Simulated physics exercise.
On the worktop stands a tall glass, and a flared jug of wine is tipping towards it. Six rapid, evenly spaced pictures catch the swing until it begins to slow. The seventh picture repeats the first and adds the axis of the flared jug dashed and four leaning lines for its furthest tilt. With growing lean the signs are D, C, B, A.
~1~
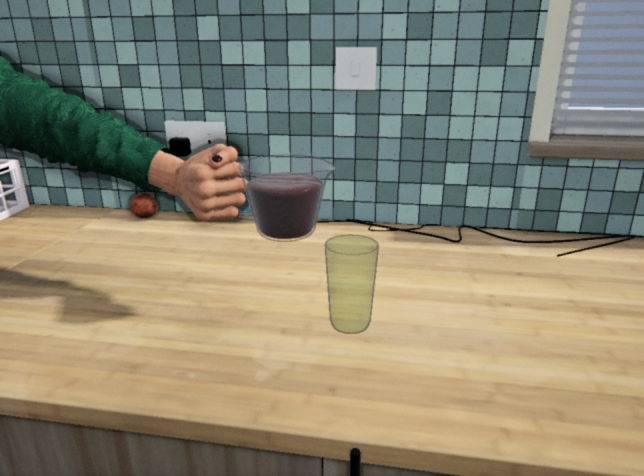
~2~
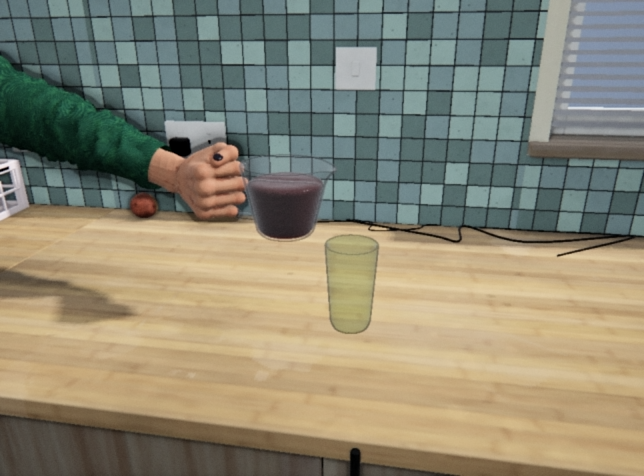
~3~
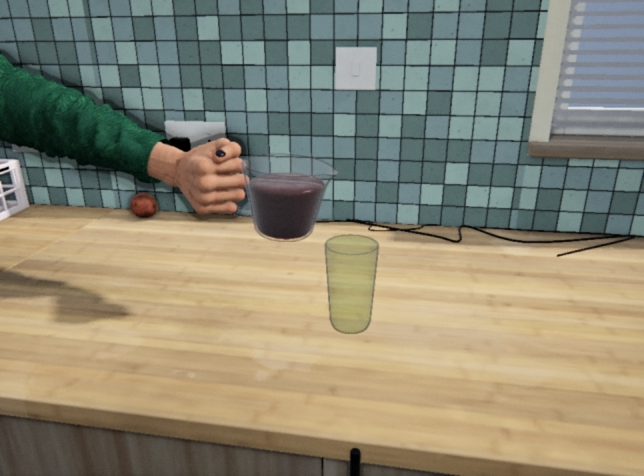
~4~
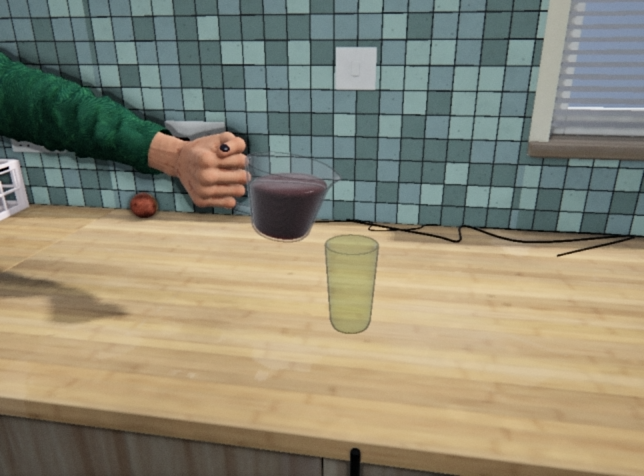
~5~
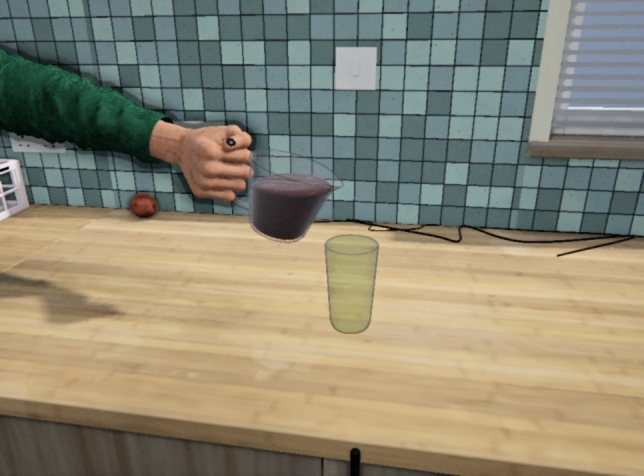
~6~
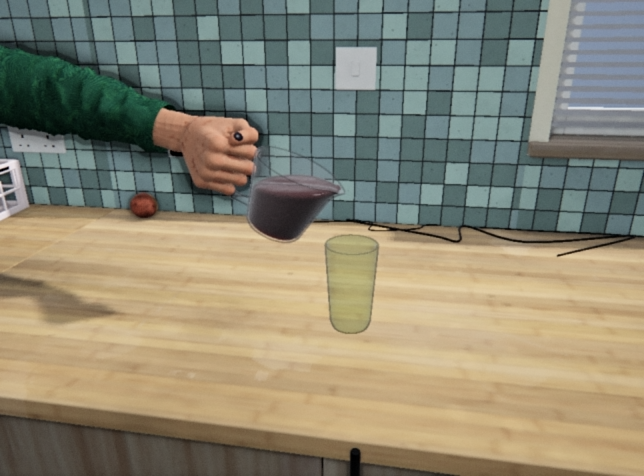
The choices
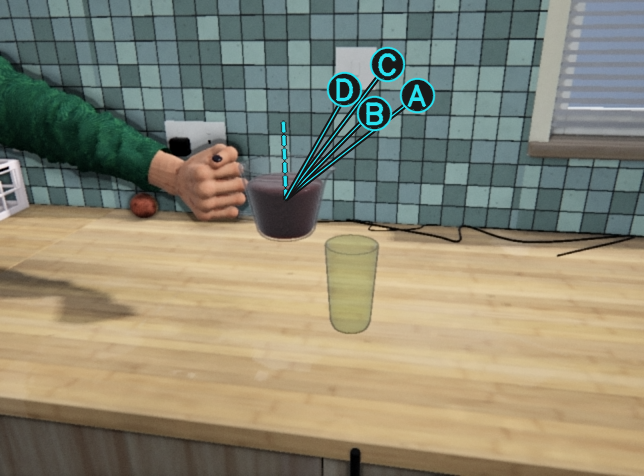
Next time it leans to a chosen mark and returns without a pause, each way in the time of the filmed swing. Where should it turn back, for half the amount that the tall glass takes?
Best: A.
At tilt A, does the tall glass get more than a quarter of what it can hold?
Yes, clearly.
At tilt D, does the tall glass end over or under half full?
Under half.
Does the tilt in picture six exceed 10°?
Yes.
In cyan, A at (404, 106); B at (360, 123); C at (377, 78); D at (338, 106).
For tilt A, the tall glass ends with about 50 % of what it can hold.
For tilt B, the tall glass ends with about 34 % of what it can hold.
For tilt C, the tall glass ends with about 21 % of what it can hold.
For tilt D, the tall glass ends with about 10 % of what it can hold.
